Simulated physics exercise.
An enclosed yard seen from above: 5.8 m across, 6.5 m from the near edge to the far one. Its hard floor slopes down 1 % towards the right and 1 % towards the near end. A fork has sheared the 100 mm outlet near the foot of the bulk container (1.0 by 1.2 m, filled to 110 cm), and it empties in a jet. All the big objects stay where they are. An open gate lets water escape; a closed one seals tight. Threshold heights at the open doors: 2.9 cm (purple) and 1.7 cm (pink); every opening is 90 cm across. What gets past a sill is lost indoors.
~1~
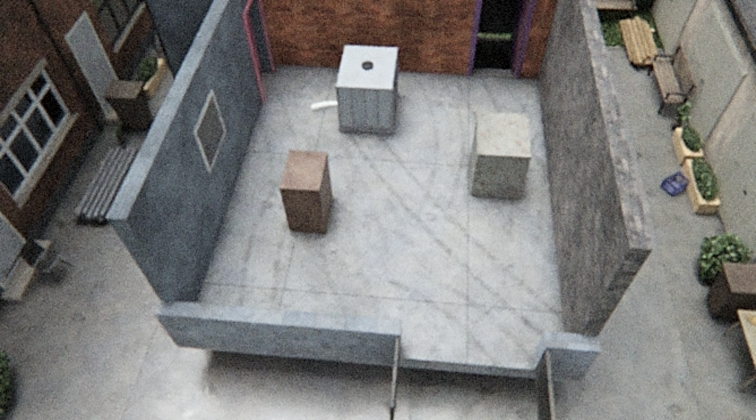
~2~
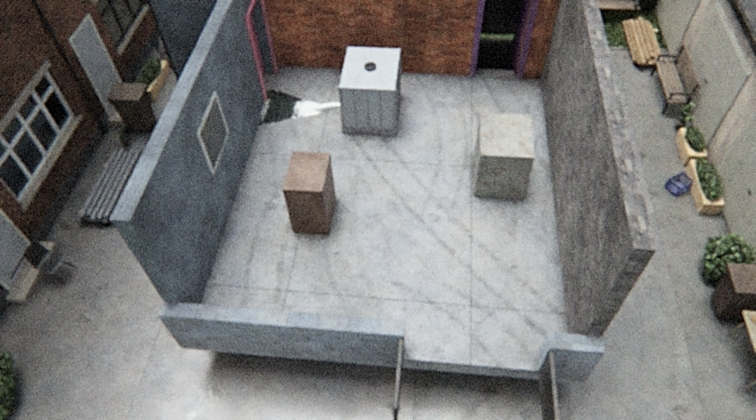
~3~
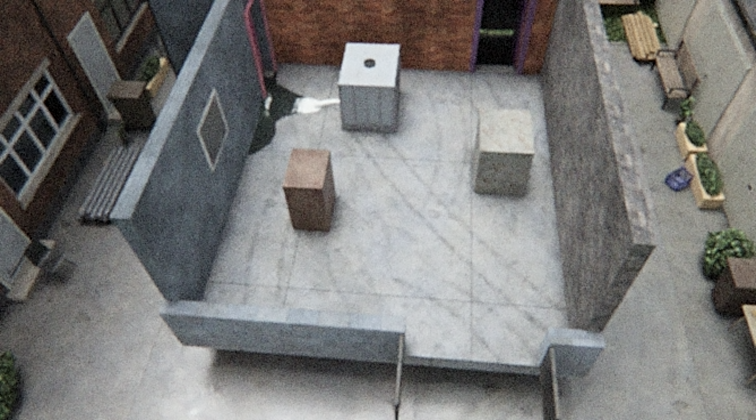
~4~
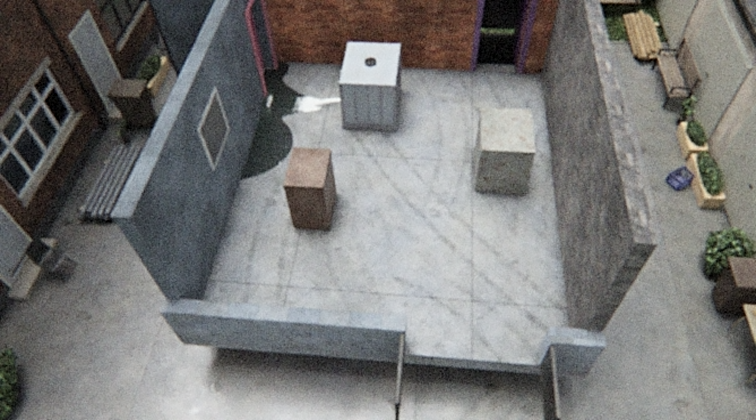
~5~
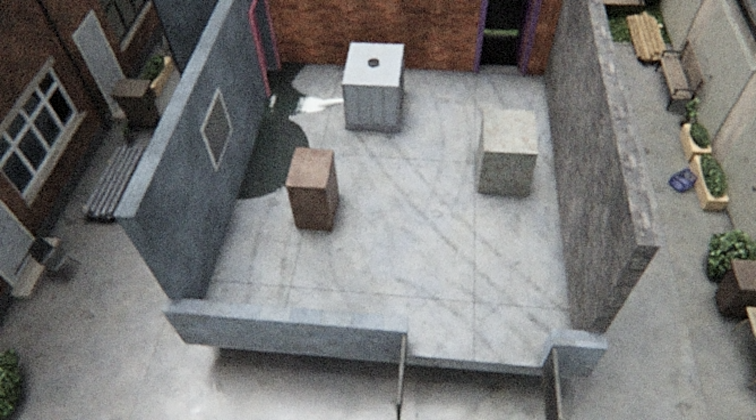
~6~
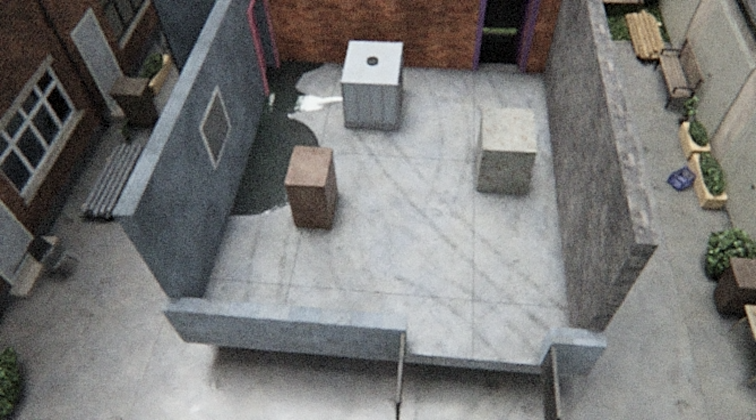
A large pale metal container in a walled yard let out a jet of water from its left side, and a dark puddle spread along the left wall toward the near end, beside the brown block.
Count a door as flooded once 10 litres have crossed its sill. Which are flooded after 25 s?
One by one: At the purple door it does not reach the limit; at the pink door it passes the limit.
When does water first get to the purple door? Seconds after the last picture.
Arrival: Purple not within the 25 s.
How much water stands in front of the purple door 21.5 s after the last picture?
Roughly 0.2 cm deep.
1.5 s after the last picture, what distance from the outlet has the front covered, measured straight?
About 4.0 m.
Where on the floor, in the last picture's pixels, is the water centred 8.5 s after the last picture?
Near (309, 176).
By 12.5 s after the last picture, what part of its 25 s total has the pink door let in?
About 70 per cent.
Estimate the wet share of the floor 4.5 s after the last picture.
Some 30 per cent of it.
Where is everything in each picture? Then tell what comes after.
In the first frame, the jet has just started at (331, 105); the ground is still dry.
The second frame shows from the spout at (334, 106) the water has spread over 0.8 m2; its tip is at (258, 94), and it is 1.8 cm deep on average.
The third frame shows the jet leaves at (334, 103); the sheet reaches (249, 153), 2.3 m away, and wets 1.3 m2.
The fourth frame shows the jet leaves at (334, 101); the sheet reaches (242, 177), 2.7 m away, and wets 2.2 m2.
The fifth frame shows the jet leaves at (337, 102); the sheet reaches (238, 197), 3.1 m away, and wets 3.2 m2.
The sixth frame shows from the spout at (336, 100) the water has spread over 4.3 m2; its tip is at (231, 214), and it is 1.1 cm deep on average.
Then, 1.5 s after the last picture water covers 20 % of the floor and is deepest (11 cm) near (267, 103); purple door not reached, pink door 4.1 cm at the sill, 41 L in.
Then, 4.5 s after the last picture water covers 30 % of the floor and is deepest (10 cm) near (267, 103); purple door not reached, pink door 4.1 cm at the sill, 70 L in.
Then, 8.5 s after the last picture water covers 45 % of the floor and is deepest (9 cm) near (267, 103); purple door not reached, pink door 4.1 cm at the sill, 106 L in.
Then, 12.5 s after the last picture water covers 60 % of the floor and is deepest (8 cm) near (267, 103); purple door not reached, pink door 4 cm at the sill, 139 L in.
Then, 21.5 s after the last picture water covers 75 % of the floor and is deepest (6 cm) near (267, 103); purple door not reached, pink door 3.8 cm at the sill, 197 L in.
